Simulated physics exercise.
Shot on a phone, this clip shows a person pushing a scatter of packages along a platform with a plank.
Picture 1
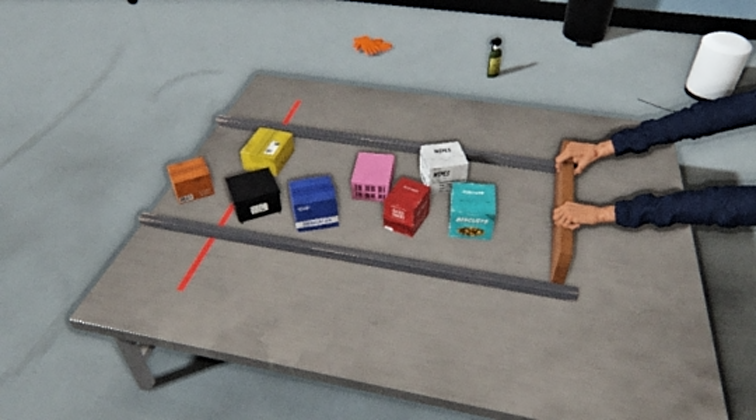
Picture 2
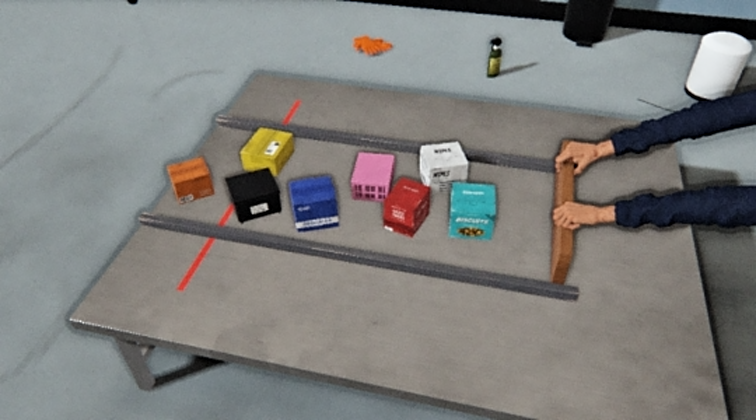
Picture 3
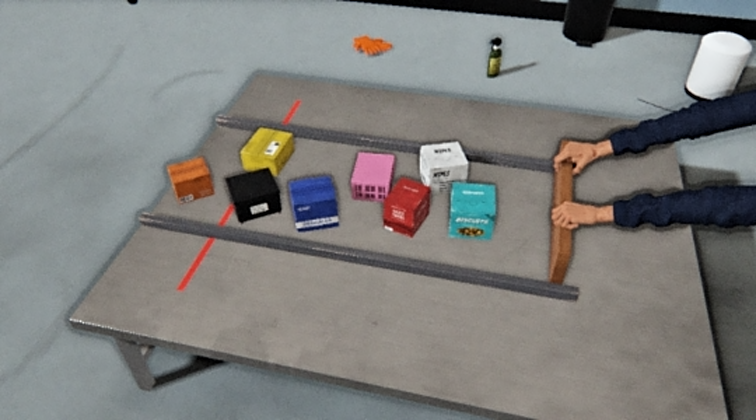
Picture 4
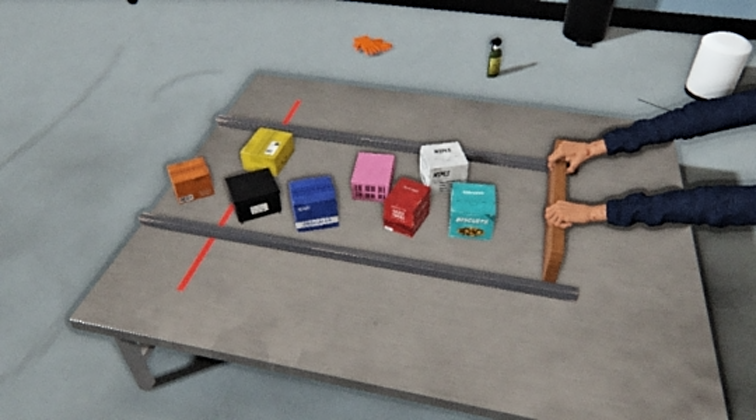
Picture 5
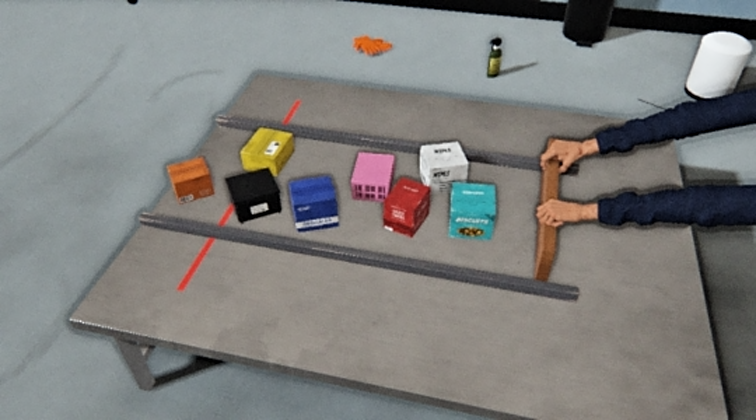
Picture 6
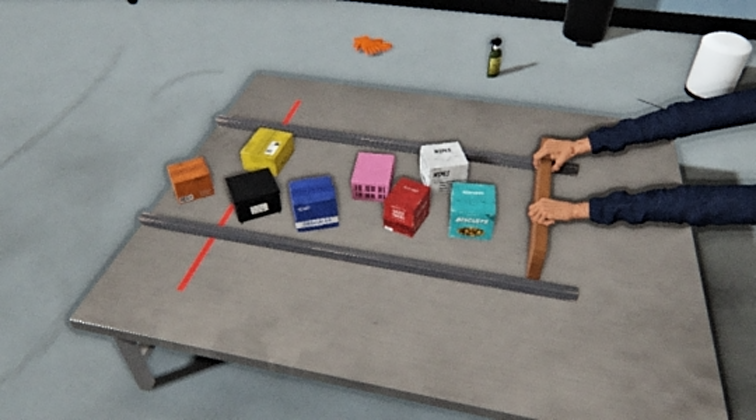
On a grey table with two rails and a red line, eight colourful boxes sit still while two hands hold a wooden plank at the right, then slide it a short way left toward them without touching any.
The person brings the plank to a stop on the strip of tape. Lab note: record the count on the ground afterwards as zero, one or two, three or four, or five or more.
The drop will claim three or four of them.
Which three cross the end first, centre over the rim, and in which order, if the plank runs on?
That would be the orange box, followed by the black tote and then the yellow parcel.
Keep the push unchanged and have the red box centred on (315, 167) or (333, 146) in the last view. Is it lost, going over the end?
Taking them in order, it gets knocked off and then remains on top.
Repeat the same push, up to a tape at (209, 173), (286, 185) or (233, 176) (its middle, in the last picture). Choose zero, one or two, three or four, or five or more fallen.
Going through the places as listed, I'd say five or over, then 1 or 2, then five or over.
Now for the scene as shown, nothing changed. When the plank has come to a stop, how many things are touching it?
The number is 2.
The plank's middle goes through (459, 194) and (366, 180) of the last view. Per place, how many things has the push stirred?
That makes 3 at the first spot and 7 at the second.
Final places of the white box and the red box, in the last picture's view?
The white box at (249, 136), the red box at (181, 180).
Early on, none off yet; orange box at rest near (191, 180); yellow parcel at rest near (268, 152); black tote at rest near (254, 196).
Finally, the number that fall off is three or four; lost, blue box, black tote, yellow parcel and orange box.
